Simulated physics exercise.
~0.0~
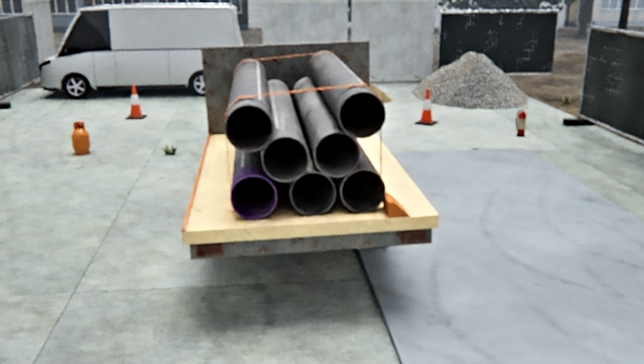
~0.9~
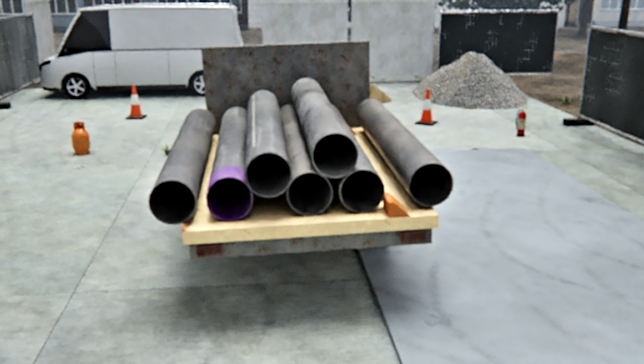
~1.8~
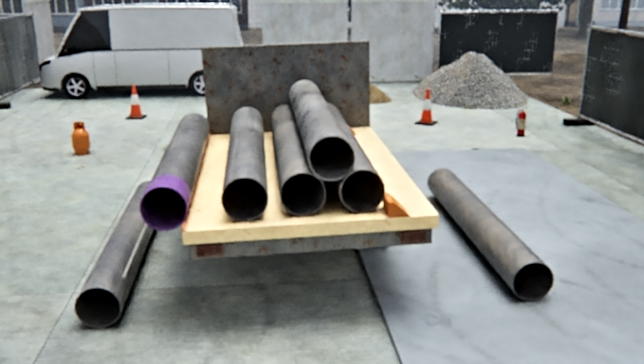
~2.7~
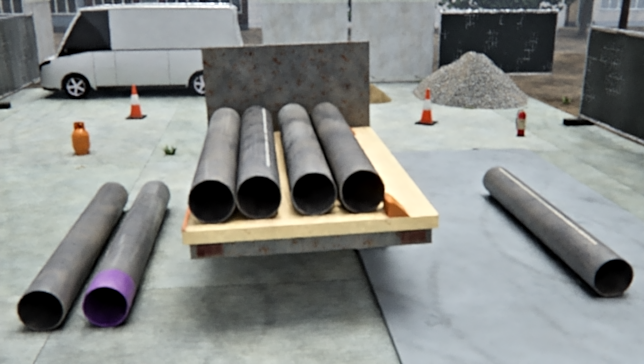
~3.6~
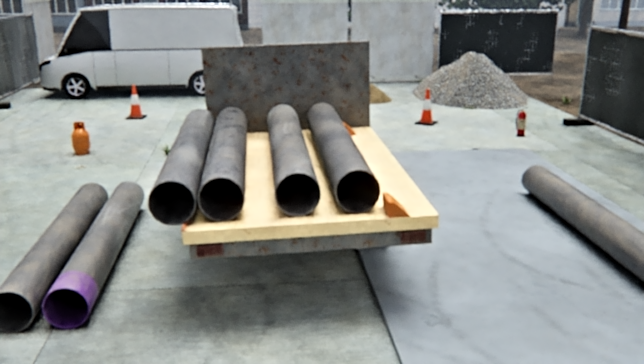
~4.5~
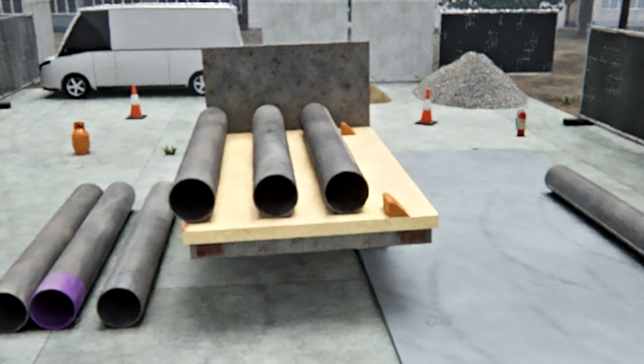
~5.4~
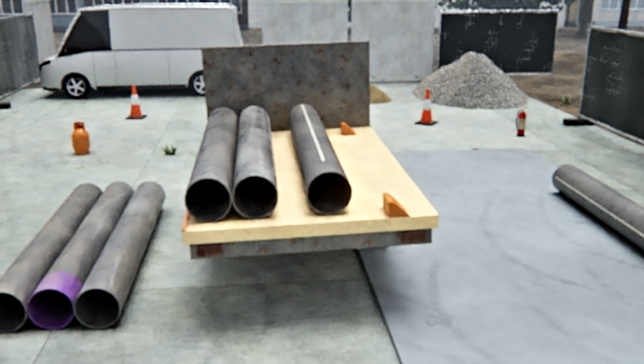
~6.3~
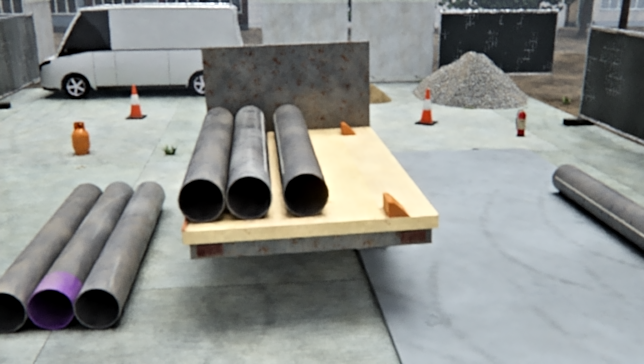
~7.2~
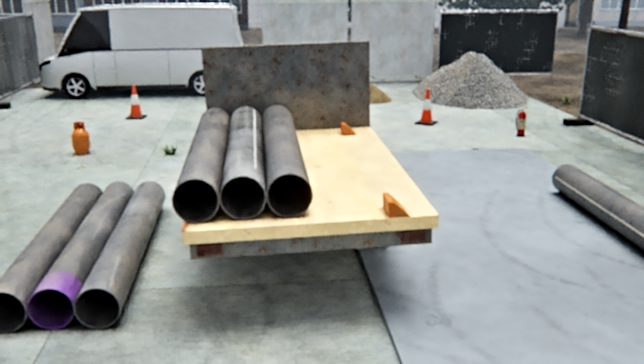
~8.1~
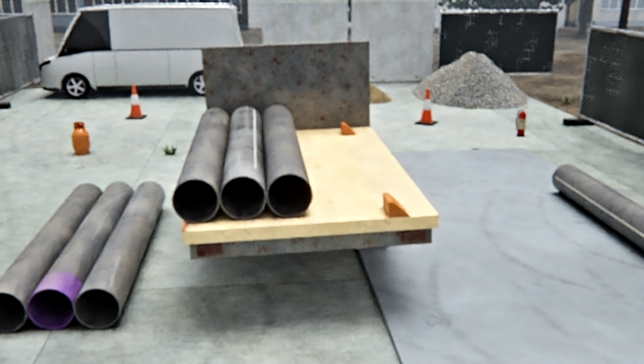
Seven dark pipes, one with a purple end, sit strapped in a stack on a flat trailer deck, with a van, cones and a gravel heap behind. The straps vanish and the stack slumps, spreading pipes across the deck to both edges. One pipe drops off on each side, then the purple one rolls left and falls to the ground. A fourth pipe follows over the left edge, while the one on the right rolls farther away. The last three gather side by side at the deck's left, and everything rests, with three pipes, purple among them, on the ground at left.
